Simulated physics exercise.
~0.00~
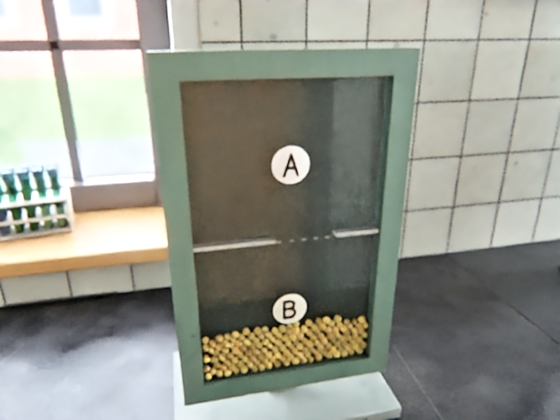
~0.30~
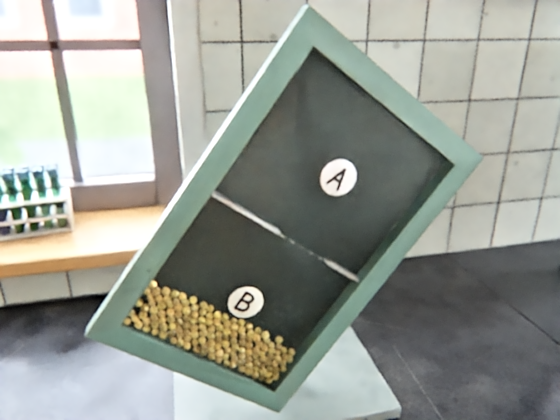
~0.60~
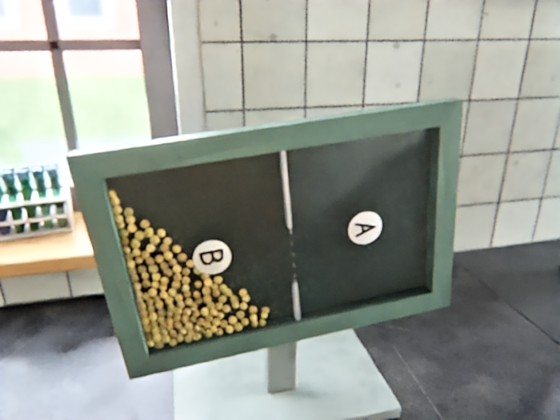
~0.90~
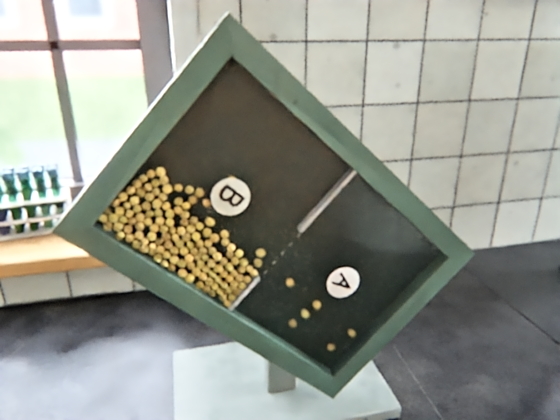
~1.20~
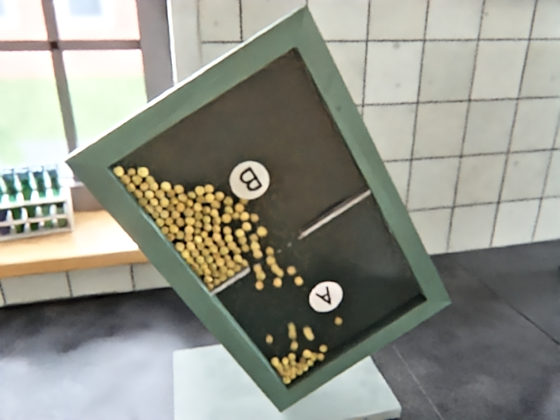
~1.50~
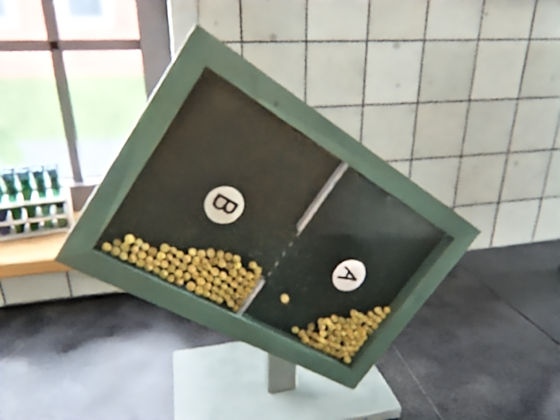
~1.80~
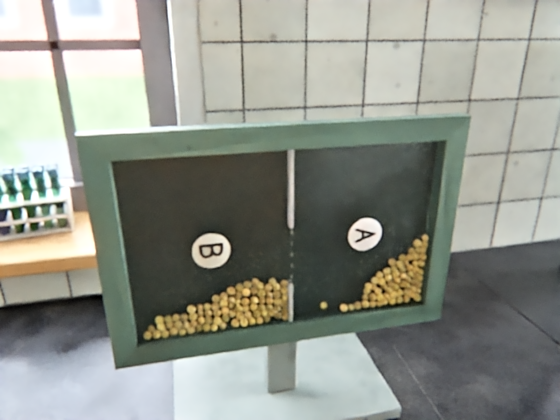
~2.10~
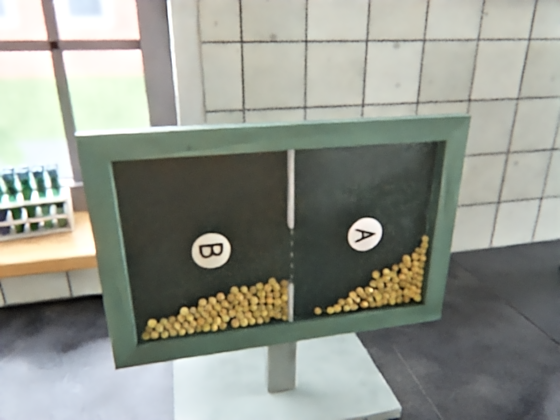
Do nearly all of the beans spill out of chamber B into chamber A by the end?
No, many beans pass into chamber A, but chamber B keeps a large share too, so both chambers end up holding a sizeable pile.
